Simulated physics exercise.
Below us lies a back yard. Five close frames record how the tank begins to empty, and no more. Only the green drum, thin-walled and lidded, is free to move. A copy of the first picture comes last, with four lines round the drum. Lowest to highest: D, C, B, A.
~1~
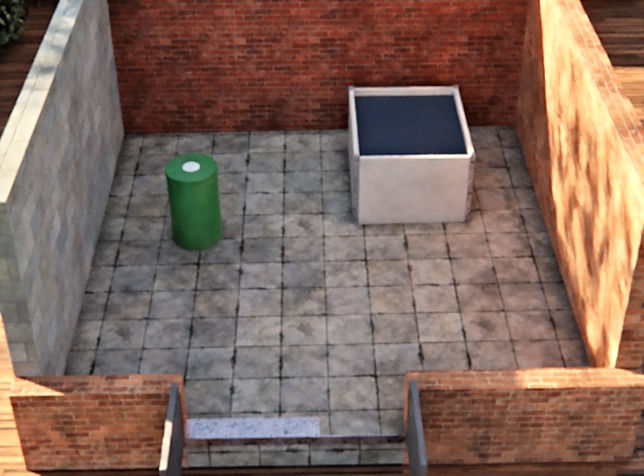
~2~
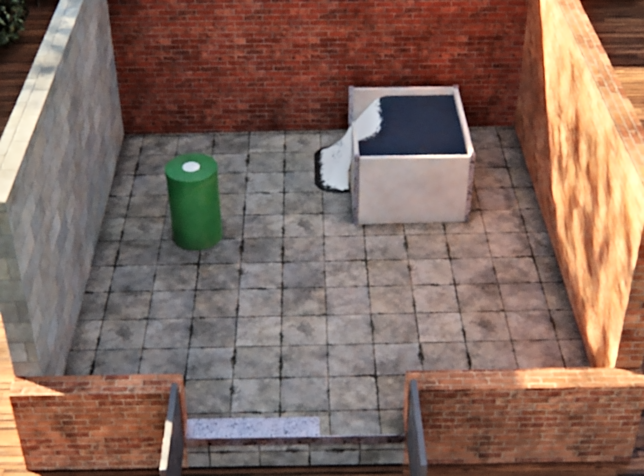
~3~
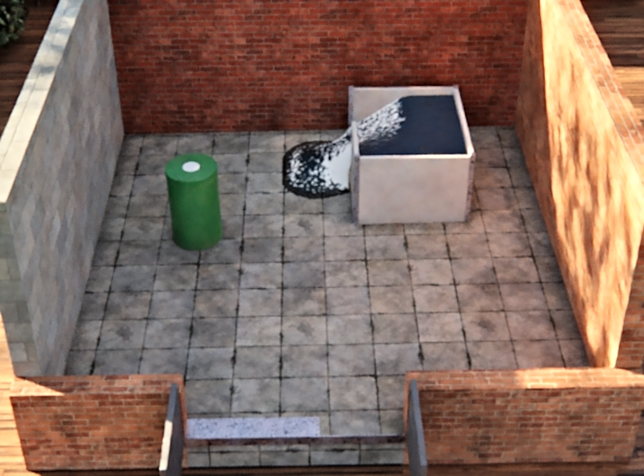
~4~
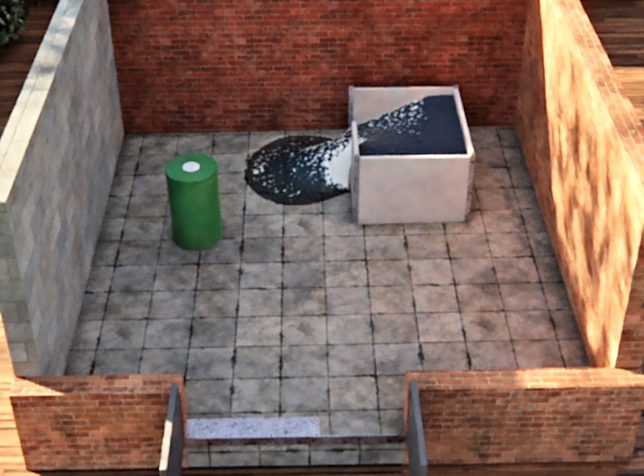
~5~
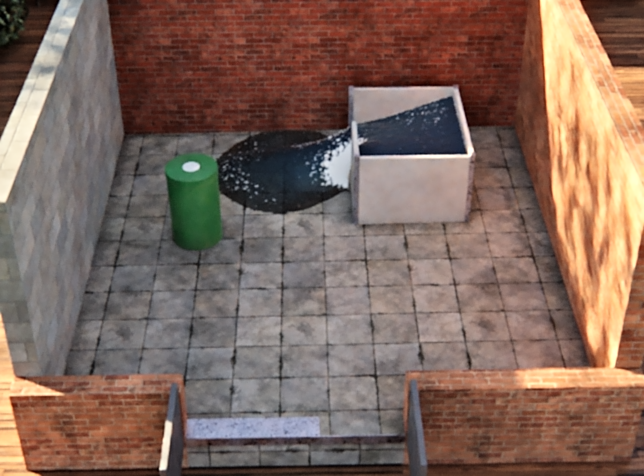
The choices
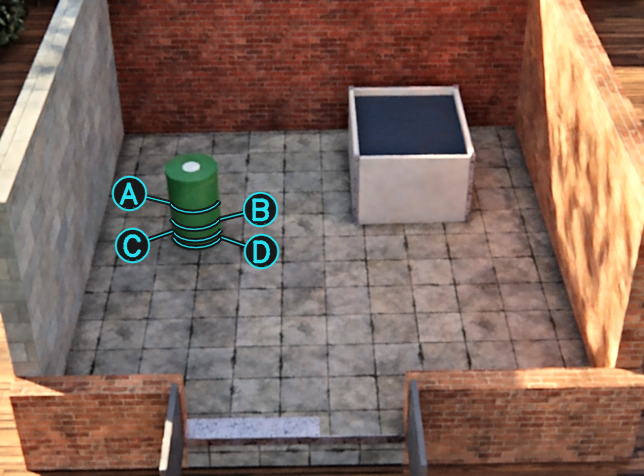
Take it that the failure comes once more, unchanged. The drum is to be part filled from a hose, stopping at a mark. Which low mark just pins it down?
Line B just does it.
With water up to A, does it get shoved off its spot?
No.
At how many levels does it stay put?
Two of the four.
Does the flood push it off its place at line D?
Yes, it does.
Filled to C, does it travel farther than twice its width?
No, it does not.
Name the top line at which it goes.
The answer is C.
On the marked copy, A at (193, 212); B at (194, 229); C at (195, 240); D at (196, 247); from the bottom up D, C, B, A.
For line A, it does not move.
For line B, it does not move.
For line C, it is pushed about its own width away.
For line D, it is pushed about 3 times its own width away.
